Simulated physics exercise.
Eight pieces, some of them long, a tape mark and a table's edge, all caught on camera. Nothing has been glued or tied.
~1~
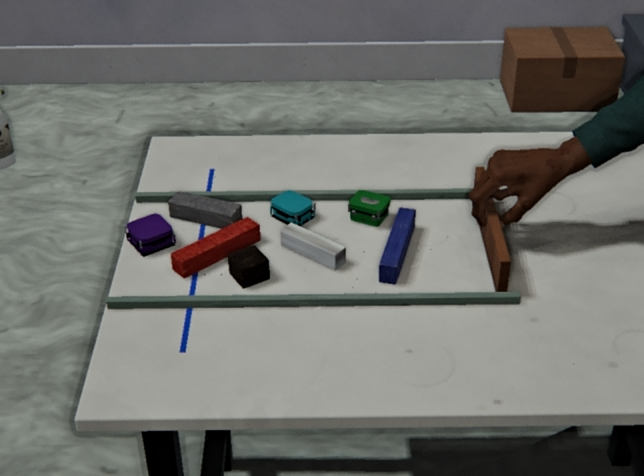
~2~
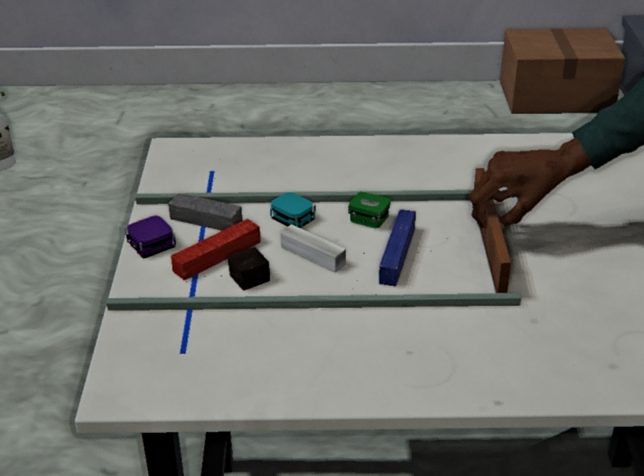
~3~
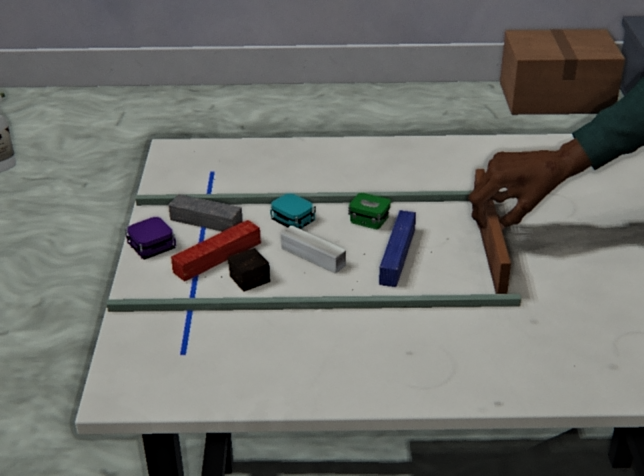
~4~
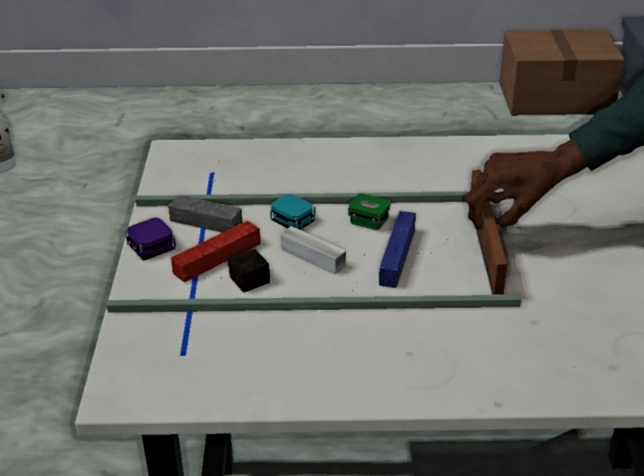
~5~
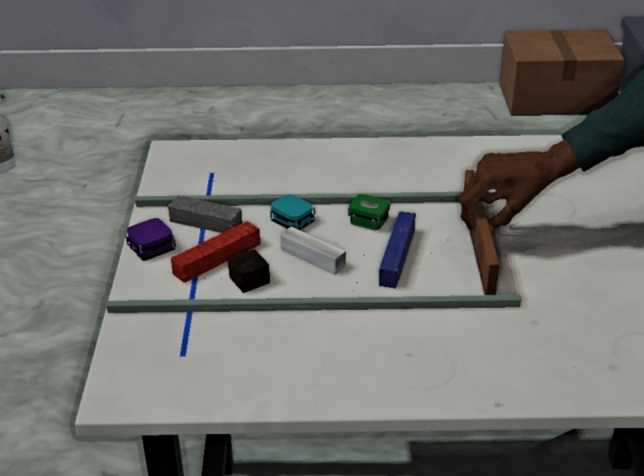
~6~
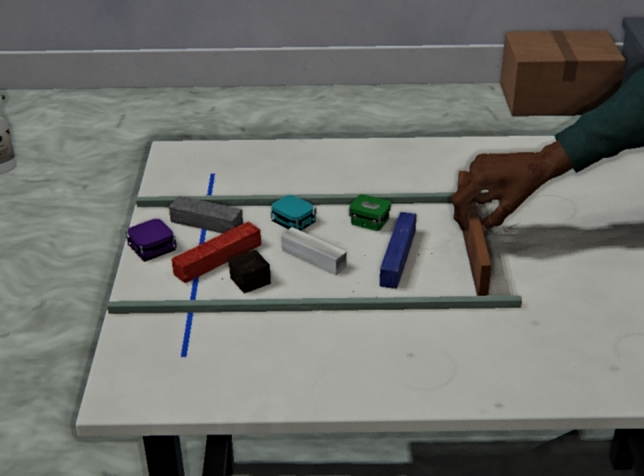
On a white table, a hand slides a brown board slightly left toward scattered coloured pieces.
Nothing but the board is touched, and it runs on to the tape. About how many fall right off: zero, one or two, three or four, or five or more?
I predict the tally of drops will be under three but above nought.
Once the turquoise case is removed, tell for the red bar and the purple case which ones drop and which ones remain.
Red bar still up, purple case down.
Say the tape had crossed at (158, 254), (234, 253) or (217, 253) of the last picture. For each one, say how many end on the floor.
It would be 4, 0 and 0.
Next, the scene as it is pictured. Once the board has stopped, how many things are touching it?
It's touching 2 at the end.
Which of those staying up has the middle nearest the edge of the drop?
The one out in front is the grey bar.
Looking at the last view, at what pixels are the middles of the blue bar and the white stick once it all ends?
Around (190, 253) and around (173, 247).
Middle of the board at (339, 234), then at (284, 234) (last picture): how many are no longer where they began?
Counts: 4 and 7.
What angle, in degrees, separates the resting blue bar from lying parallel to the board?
Somewhere near 0 degrees, I'd say.
A little later, none off yet; purple case at rest near (151, 240); grey bar at rest near (206, 216); red bar at rest near (218, 251).
Next, none off yet; purple case at rest near (151, 240); grey bar shifted a little near (173, 217); red bar shifted a little near (177, 259).
When it is over, the number that fall off is one or two; down, purple case.
